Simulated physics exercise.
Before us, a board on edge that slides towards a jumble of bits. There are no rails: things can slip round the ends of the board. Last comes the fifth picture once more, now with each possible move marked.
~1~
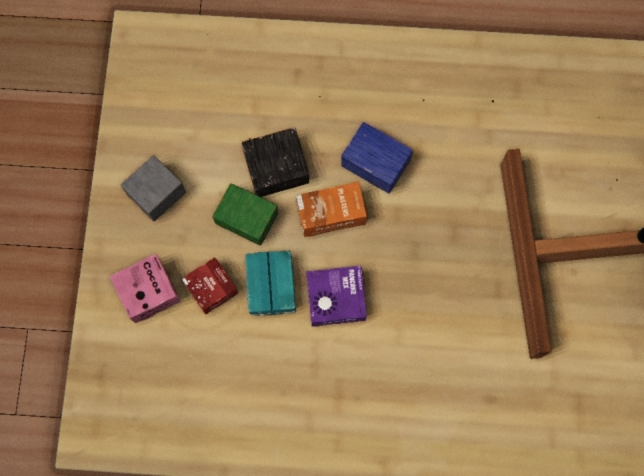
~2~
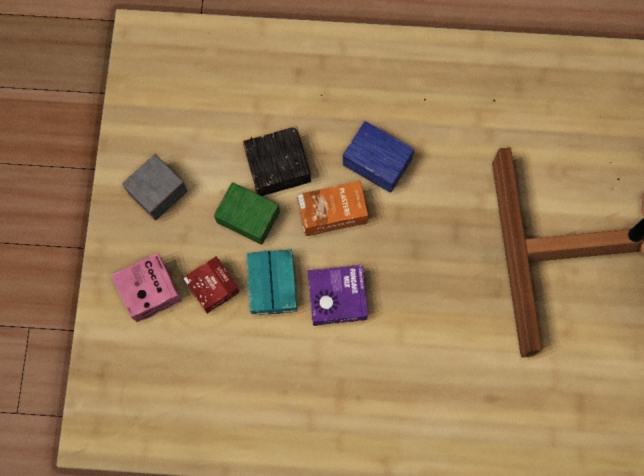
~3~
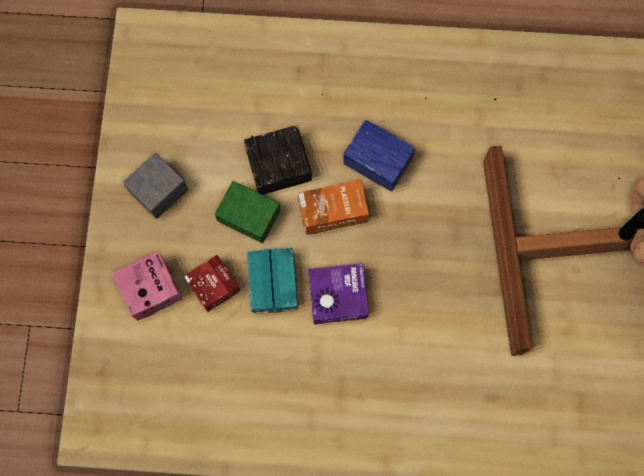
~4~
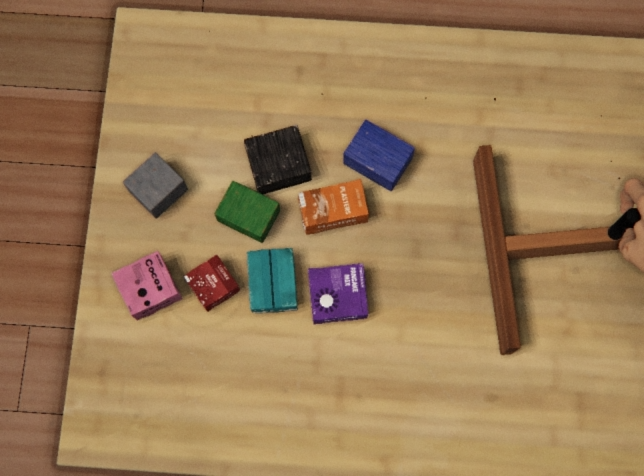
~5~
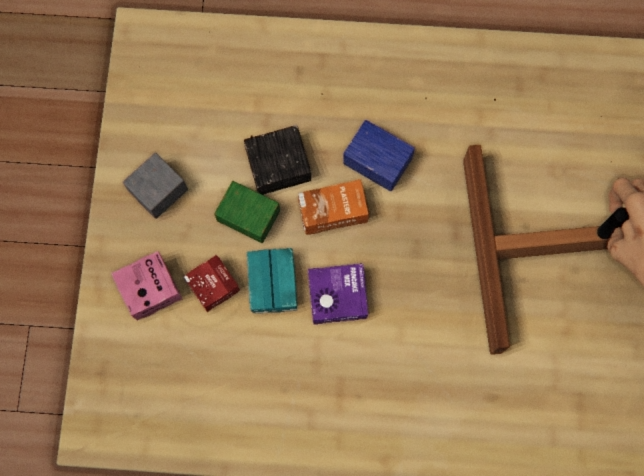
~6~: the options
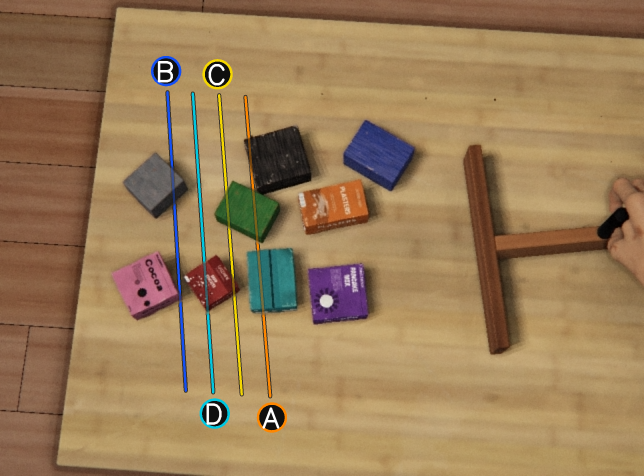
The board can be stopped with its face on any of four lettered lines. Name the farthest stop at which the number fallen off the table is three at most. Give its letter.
No fourth one falls up to D.
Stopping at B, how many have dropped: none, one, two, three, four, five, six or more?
Five.
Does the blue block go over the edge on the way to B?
By then, no.
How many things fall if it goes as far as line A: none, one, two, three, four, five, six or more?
By then, none.
On the marked copy, A at (257, 241); B at (176, 235); C at (230, 239); D at (203, 237).
Following D. Soon after the start, board (384, 237); blue block (336, 155); grey block (156, 186).
Later, board (281, 230); pink packet (110, 288); grey block (125, 186).
In the end, board (203, 225); pink packet over the edge; grey block over the edge; three fallen.
As for the rest, A is within the limit but short; B drops five; C is within the limit but short.
